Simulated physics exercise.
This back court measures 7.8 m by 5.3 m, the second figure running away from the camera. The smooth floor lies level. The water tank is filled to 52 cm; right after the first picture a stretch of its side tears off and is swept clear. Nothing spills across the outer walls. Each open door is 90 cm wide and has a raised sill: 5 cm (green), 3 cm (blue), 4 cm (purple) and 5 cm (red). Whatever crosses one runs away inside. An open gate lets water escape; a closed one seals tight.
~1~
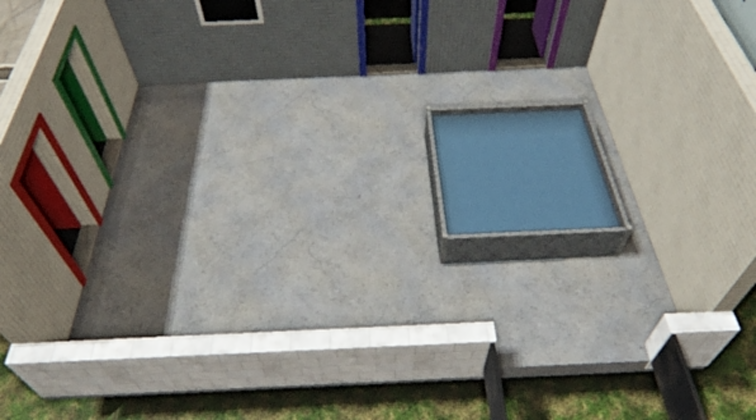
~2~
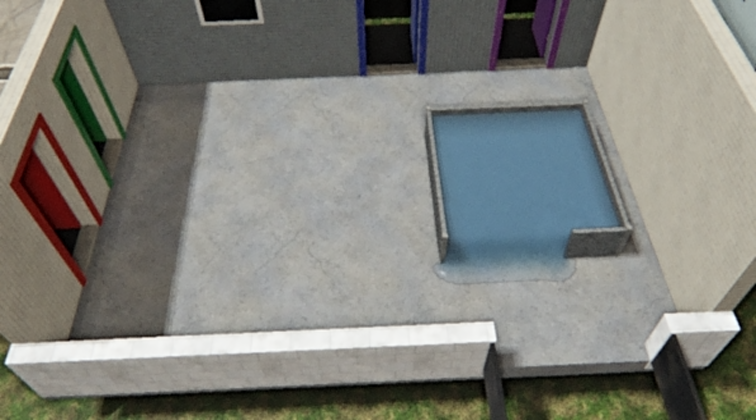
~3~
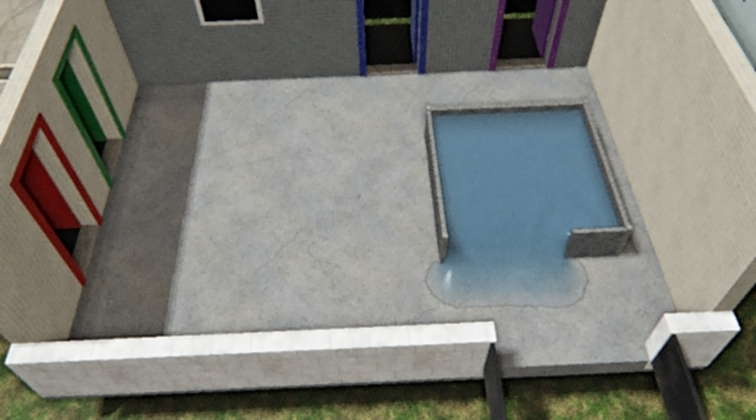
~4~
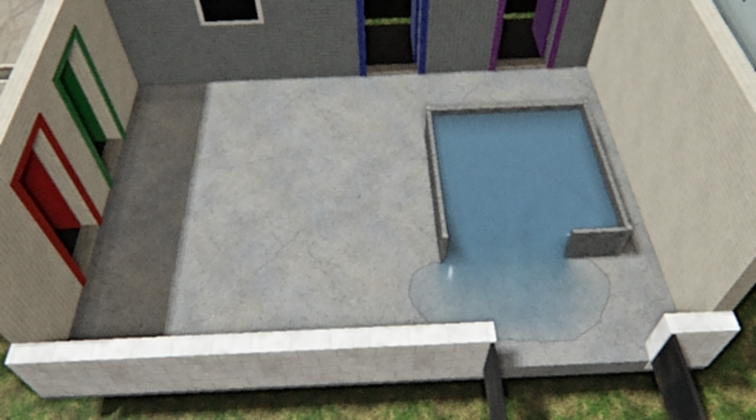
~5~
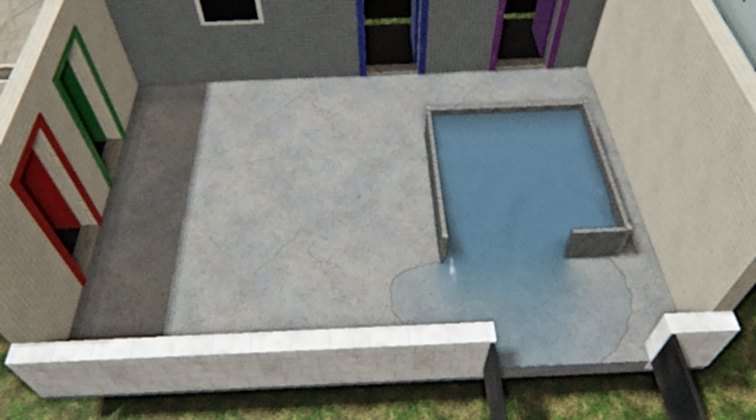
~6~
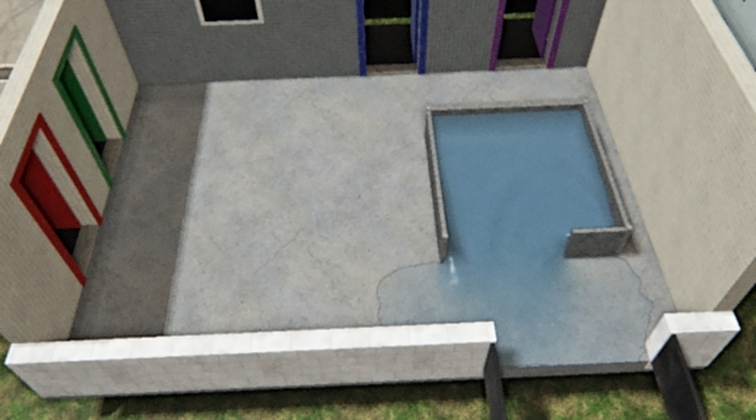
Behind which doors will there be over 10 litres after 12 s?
The water let in: At the green door it does not reach the limit; at the blue door it stays under the limit; at the purple door it does not reach the limit; at the red door it passes the limit.
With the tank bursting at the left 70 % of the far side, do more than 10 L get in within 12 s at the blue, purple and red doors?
Against that limit: Blue past it, purple above, red under.
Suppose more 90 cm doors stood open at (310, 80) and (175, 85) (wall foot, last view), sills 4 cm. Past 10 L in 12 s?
In turn: Not over, above.
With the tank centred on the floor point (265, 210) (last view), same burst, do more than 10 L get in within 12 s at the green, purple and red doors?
Against that limit: Green past it, purple past it, red over.
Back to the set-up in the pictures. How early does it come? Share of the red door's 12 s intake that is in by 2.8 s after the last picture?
Some 0 per cent by then.
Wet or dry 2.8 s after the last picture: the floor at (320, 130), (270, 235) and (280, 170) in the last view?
In turn: Dry, wet, still dry.
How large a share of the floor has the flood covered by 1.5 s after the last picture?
Near 20 per cent is wet.
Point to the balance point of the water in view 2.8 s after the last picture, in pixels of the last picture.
Near (449, 237).
Then, 0.7 s after the last picture water covers 15 % of the floor and is deepest (35 cm) near (466, 351); green door not reached, blue door not reached, purple door not reached, red door not reached.
Then, 1.5 s after the last picture water covers 20 % of the floor and is deepest (34 cm) near (464, 337); green door not reached, blue door not reached, purple door not reached, red door not reached.
Then, 2.8 s after the last picture water covers 40 % of the floor and is deepest (21 cm) near (466, 351); green door not reached, blue door not reached, purple door not reached, red door 9 cm at the sill, 0 L in.
Then, 6.3 s after the last picture water covers 50 % of the floor and is deepest (11 cm) near (466, 351); green door 5 cm at the sill, 1 L in, blue door not reached, purple door not reached, red door 7 cm at the sill, 40 L in.
Then, 11.3 s after the last picture water covers 75 % of the floor and is deepest (6 cm) near (126, 132); green door 4 cm at the sill, 1 L in, blue door 3 cm at the sill, 0 L in, purple door not reached, red door 4 cm at the sill, 44 L in.
